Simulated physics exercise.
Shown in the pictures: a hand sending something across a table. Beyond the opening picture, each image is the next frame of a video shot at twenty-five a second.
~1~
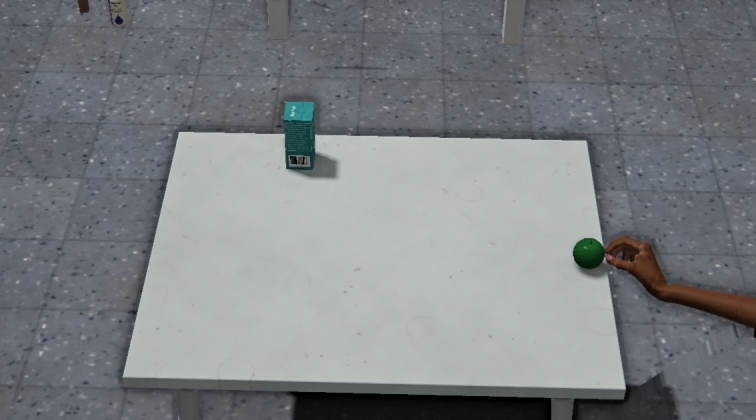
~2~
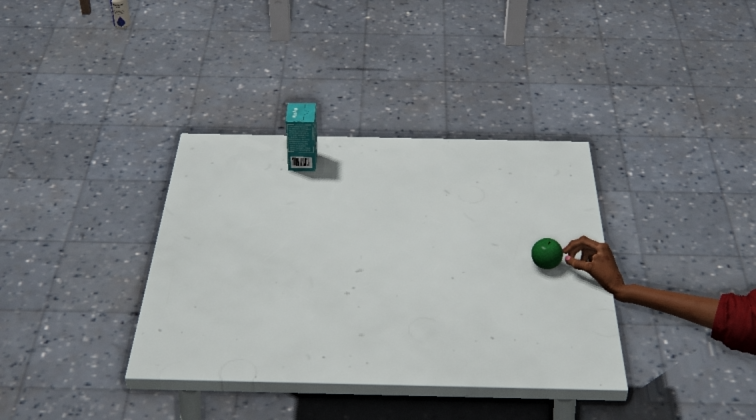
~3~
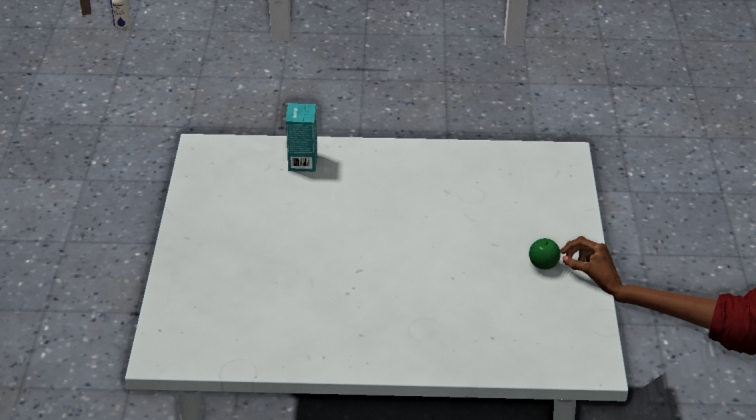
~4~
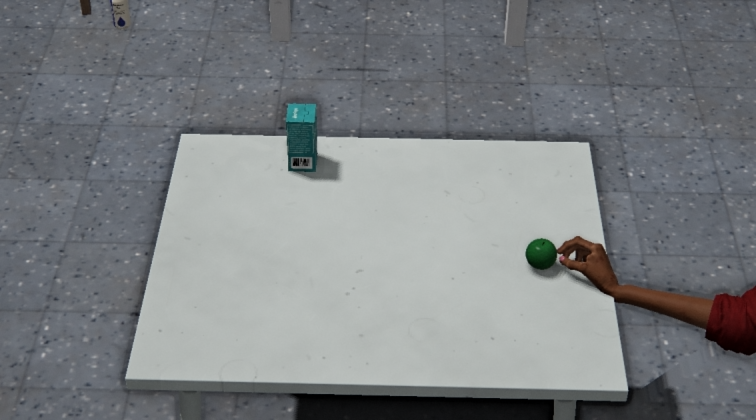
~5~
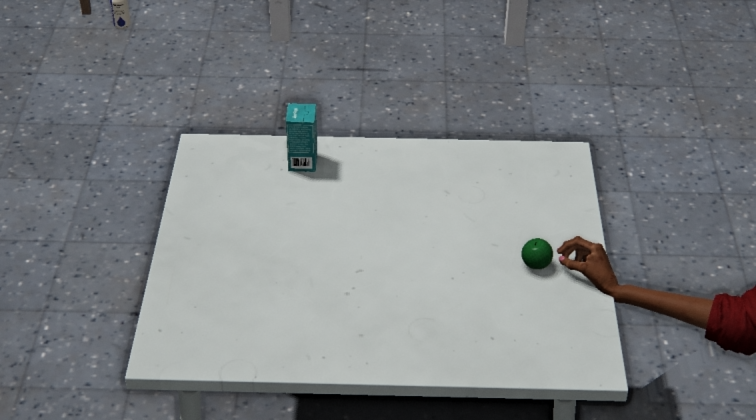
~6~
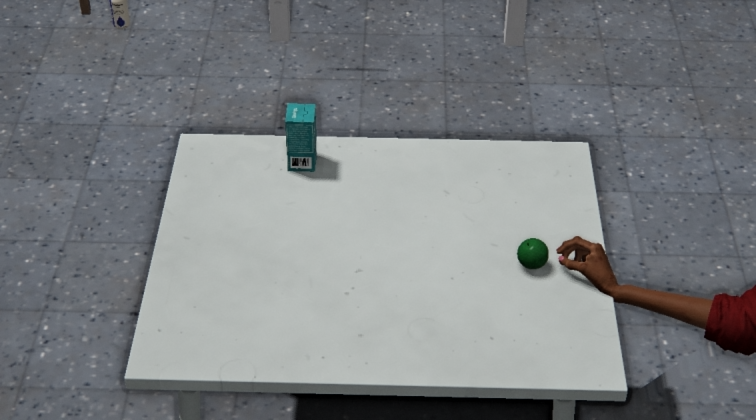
On a white table with a teal box near its back edge, a hand at the right moves a round green apple a short way left, then stays in place as the apple separates from the fingers and creeps slightly farther left.
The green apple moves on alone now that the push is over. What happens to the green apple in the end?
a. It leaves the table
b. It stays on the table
b.
Then, 0.20 s on from there, green apple shifted about its own width near (516, 253).
Then, 0.50 s on from there, green apple shifted about its own width near (499, 253).
In the end, moved from the start, green apple. At the end, from the last picture's camera, green apple near (487, 253).
